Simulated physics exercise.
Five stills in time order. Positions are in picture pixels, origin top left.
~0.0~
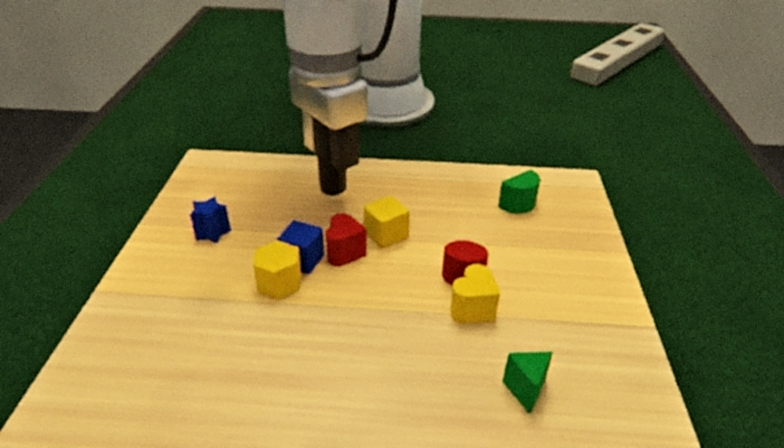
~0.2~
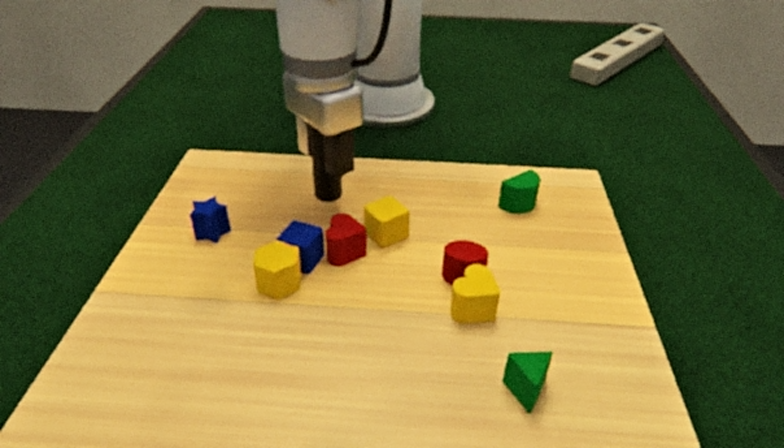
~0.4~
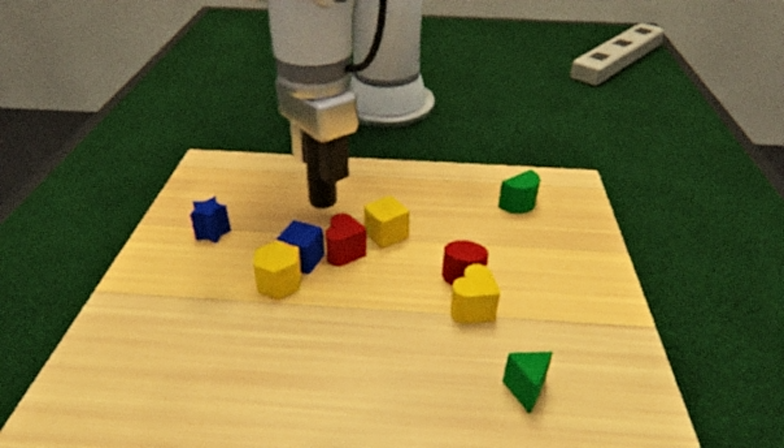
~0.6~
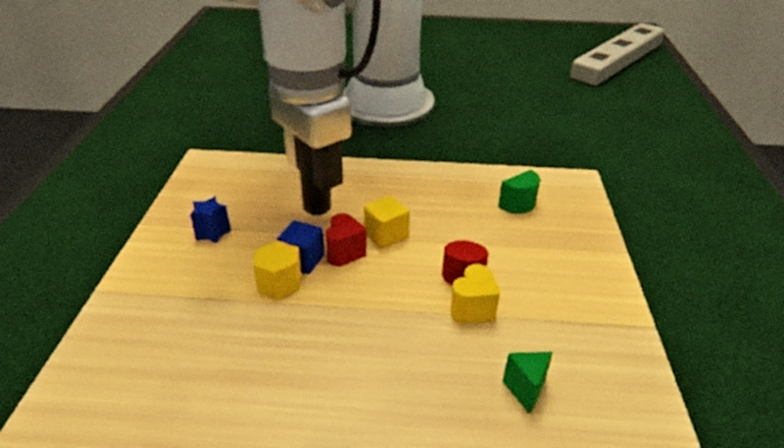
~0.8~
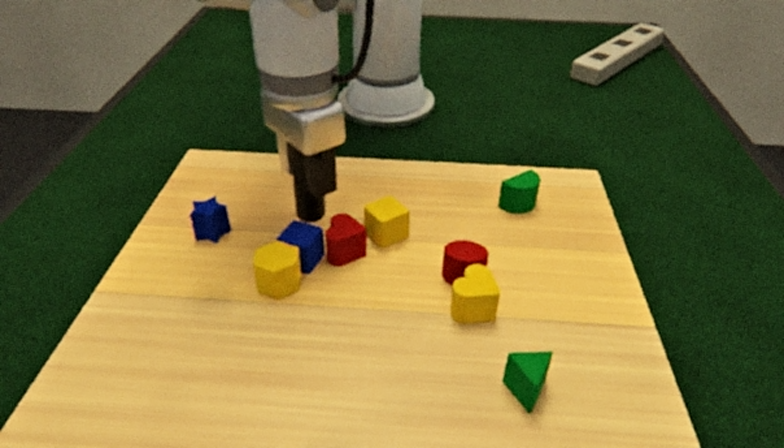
The video shows a robot arm above a wooden board scattered with red, blue, yellow and green blocks. Its dark tip moves slightly left and toward the viewer, nearing the blue cube, while the blocks stay still.
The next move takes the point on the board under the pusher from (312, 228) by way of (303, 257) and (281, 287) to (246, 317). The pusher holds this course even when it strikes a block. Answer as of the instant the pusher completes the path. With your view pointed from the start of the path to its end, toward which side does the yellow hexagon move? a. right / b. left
The correct letter is b.
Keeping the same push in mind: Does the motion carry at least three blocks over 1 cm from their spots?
Answer: No.
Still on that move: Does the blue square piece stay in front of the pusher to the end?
The answer is yes.
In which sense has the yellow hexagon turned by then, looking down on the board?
Counterclockwise rotation.
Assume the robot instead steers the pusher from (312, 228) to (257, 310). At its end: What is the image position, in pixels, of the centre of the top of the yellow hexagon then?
The answer is (256, 342).
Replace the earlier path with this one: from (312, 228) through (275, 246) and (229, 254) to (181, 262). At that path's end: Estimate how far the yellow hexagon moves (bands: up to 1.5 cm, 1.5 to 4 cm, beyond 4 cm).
It moves a fair bit, 1.5 to 4 cm.
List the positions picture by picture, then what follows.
The first picture shows pusher's lower end at (333, 189); yellow hexagon at (276, 255); blue square piece at (300, 233); red heart block at (344, 226).
The second picture shows pusher at (329, 196); blocks still.
The third picture shows pusher at (323, 202); blocks still.
The fourth picture shows pusher at (317, 208); blocks still.
The fifth picture shows pusher at (311, 215); yellow hexagon at (276, 255); blue square piece at (300, 233); red heart block at (344, 226).
What follows on the original path. One third of the way, pusher at (302, 244); yellow hexagon at (264, 276); blue square piece at (290, 253).
Two thirds of the way, pusher at (279, 274); yellow hexagon at (241, 313); blue square piece at (267, 285).
At the end, pusher at (243, 303); yellow hexagon at (222, 352), turned 25° anticlockwise; blue square piece at (236, 317), turned 25° anticlockwise; red heart block still.
